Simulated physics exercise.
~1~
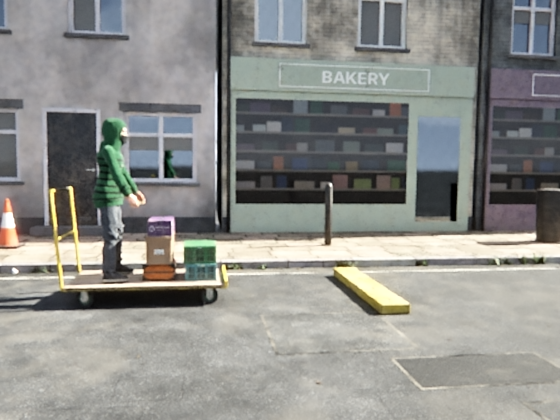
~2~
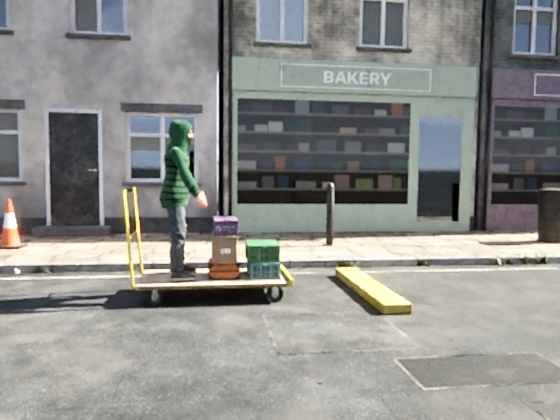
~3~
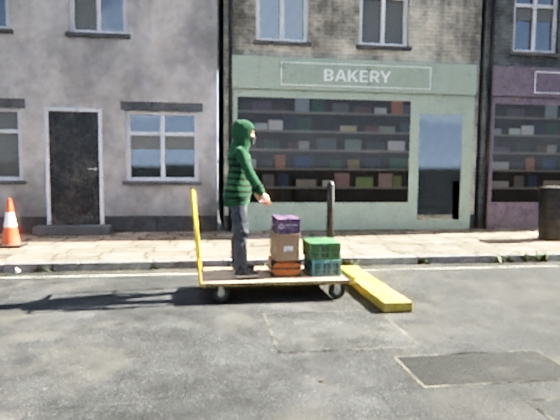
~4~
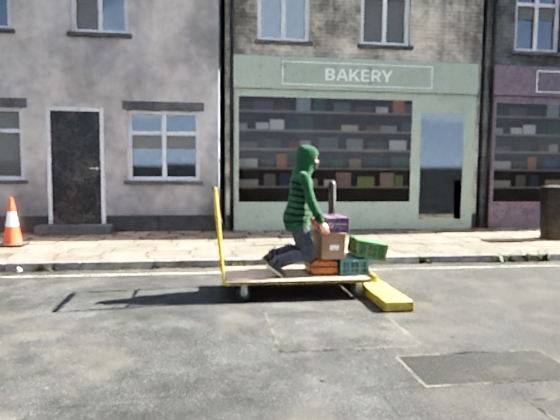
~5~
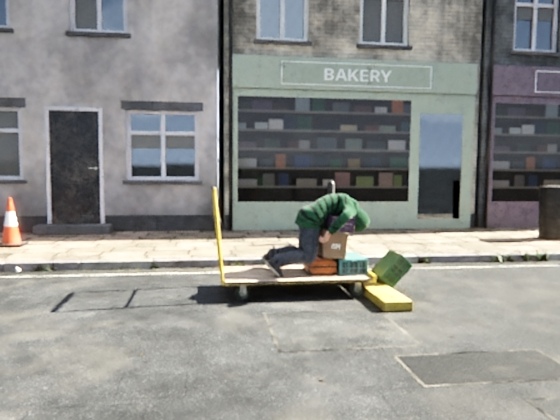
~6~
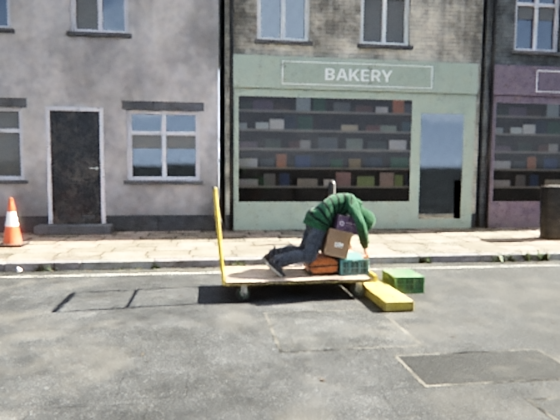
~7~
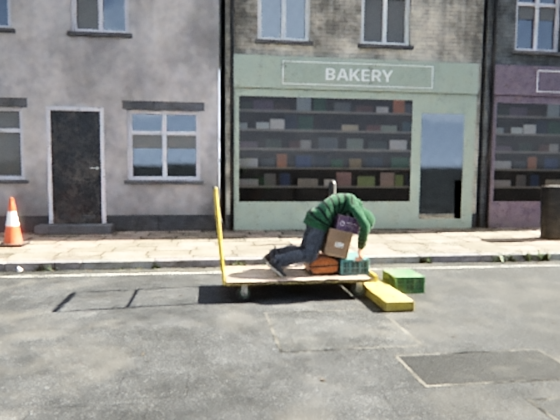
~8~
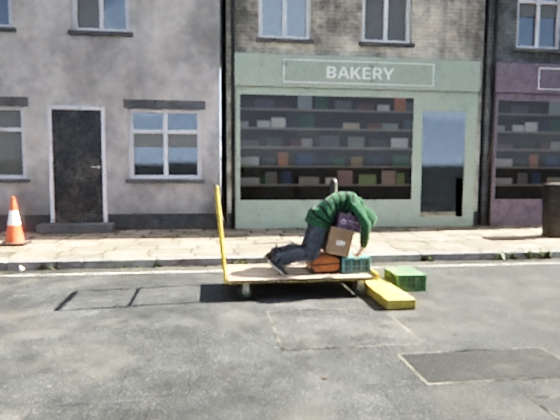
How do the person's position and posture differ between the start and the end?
At the start the person stands upright on the cart at the left, in front of the grey house. By the end they are further right, in front of the bakery, slumped forward over the boxes on the cart.
